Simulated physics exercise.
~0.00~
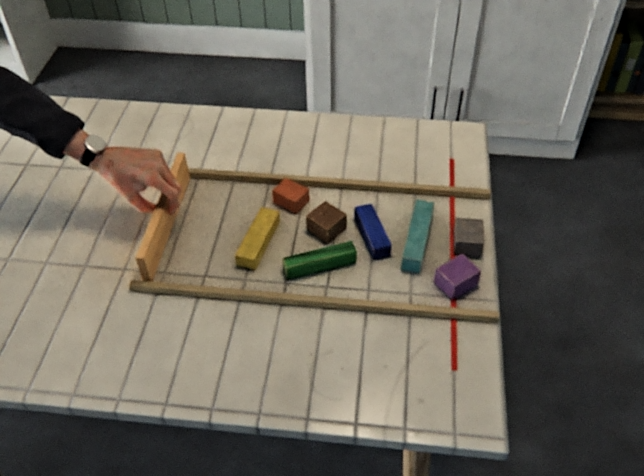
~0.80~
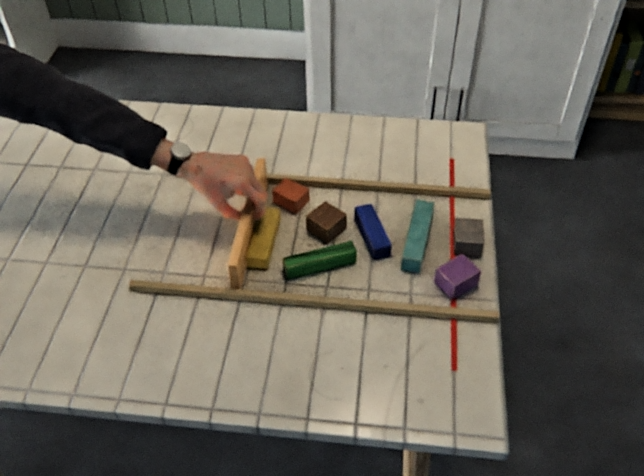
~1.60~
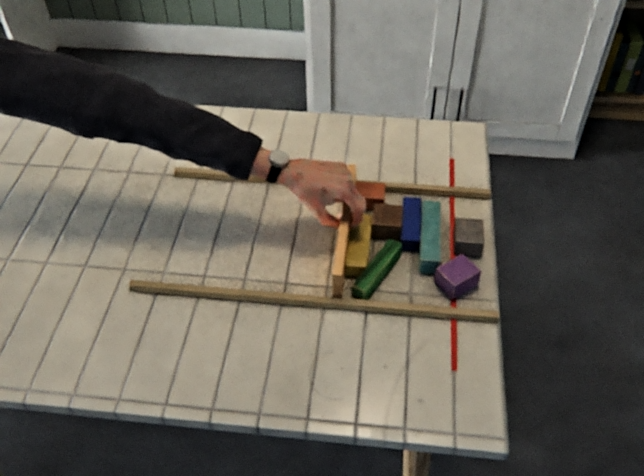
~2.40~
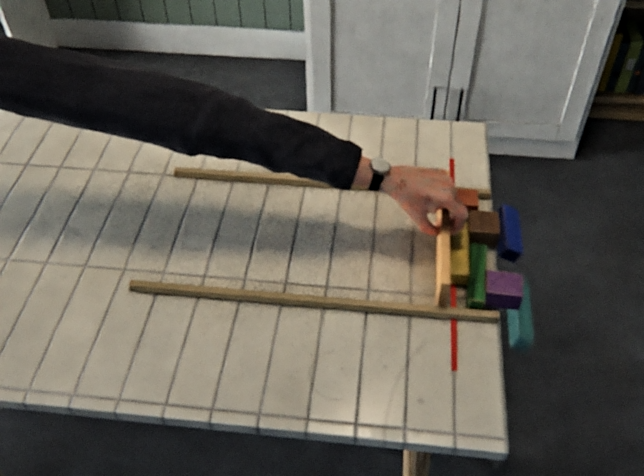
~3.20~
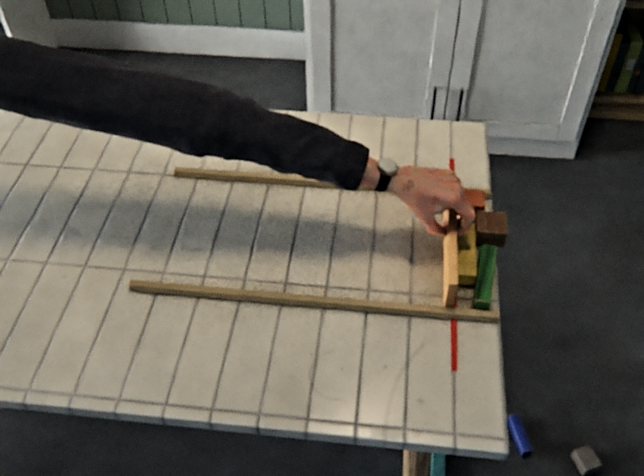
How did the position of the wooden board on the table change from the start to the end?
It began near the left end of the upper rail, away from the blocks. By the end it stood at the red tape near the right edge of the table.
